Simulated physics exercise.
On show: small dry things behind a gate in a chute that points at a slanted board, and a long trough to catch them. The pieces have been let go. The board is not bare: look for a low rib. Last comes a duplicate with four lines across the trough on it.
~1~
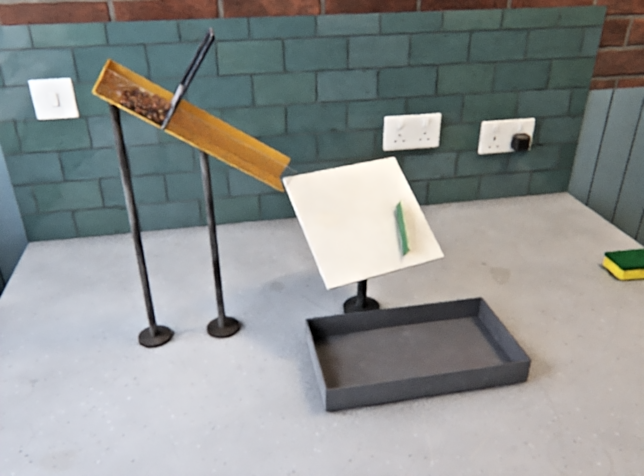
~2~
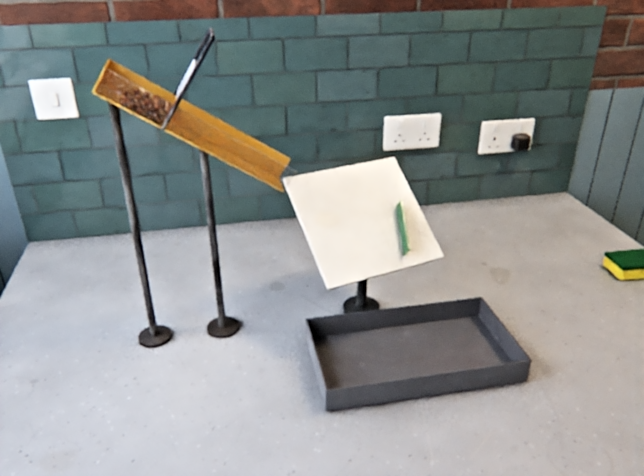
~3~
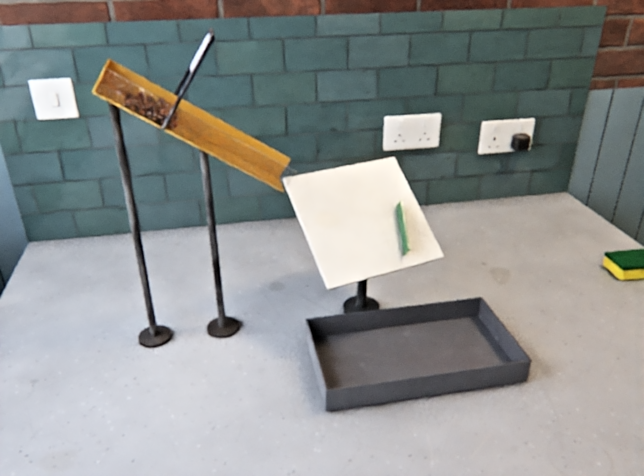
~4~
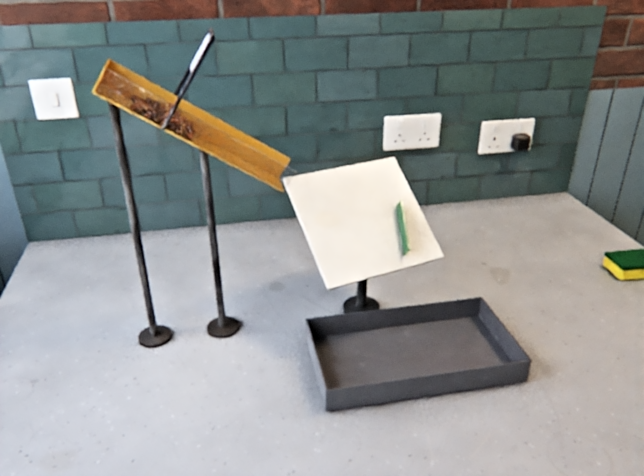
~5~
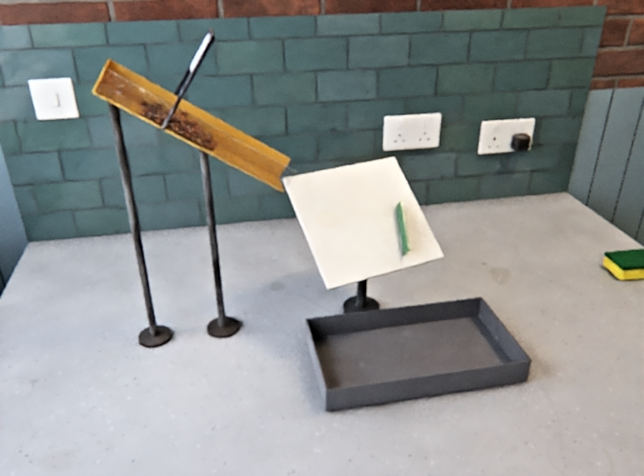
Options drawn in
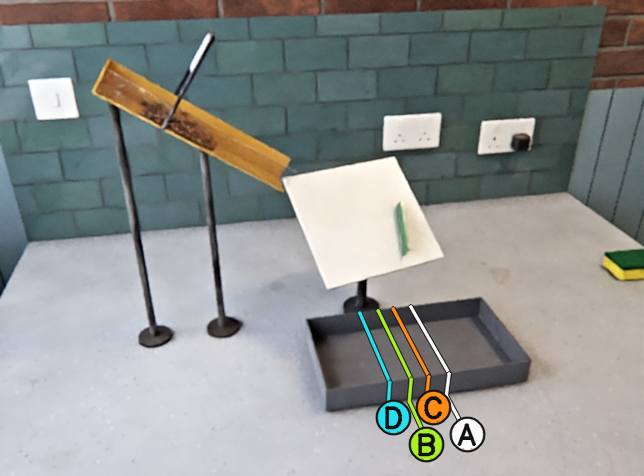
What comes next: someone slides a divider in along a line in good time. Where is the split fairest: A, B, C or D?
Line A does it best.
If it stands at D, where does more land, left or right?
Right.
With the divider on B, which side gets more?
Right.
On the marked copy, line A crosses the front rim at (448, 372); line B crosses the front rim at (410, 378); line C crosses the front rim at (428, 375); line D crosses the front rim at (389, 381).
If A is chosen, of what is caught, about a third on the left of the divider, about two thirds on the right.
If B is chosen, of what is caught, a stray few on the left of the divider, nearly all on the right.
If C is chosen, of what is caught, a small part on the left of the divider, nearly all on the right.
If D is chosen, of what is caught, none on the left of the divider, all on the right.
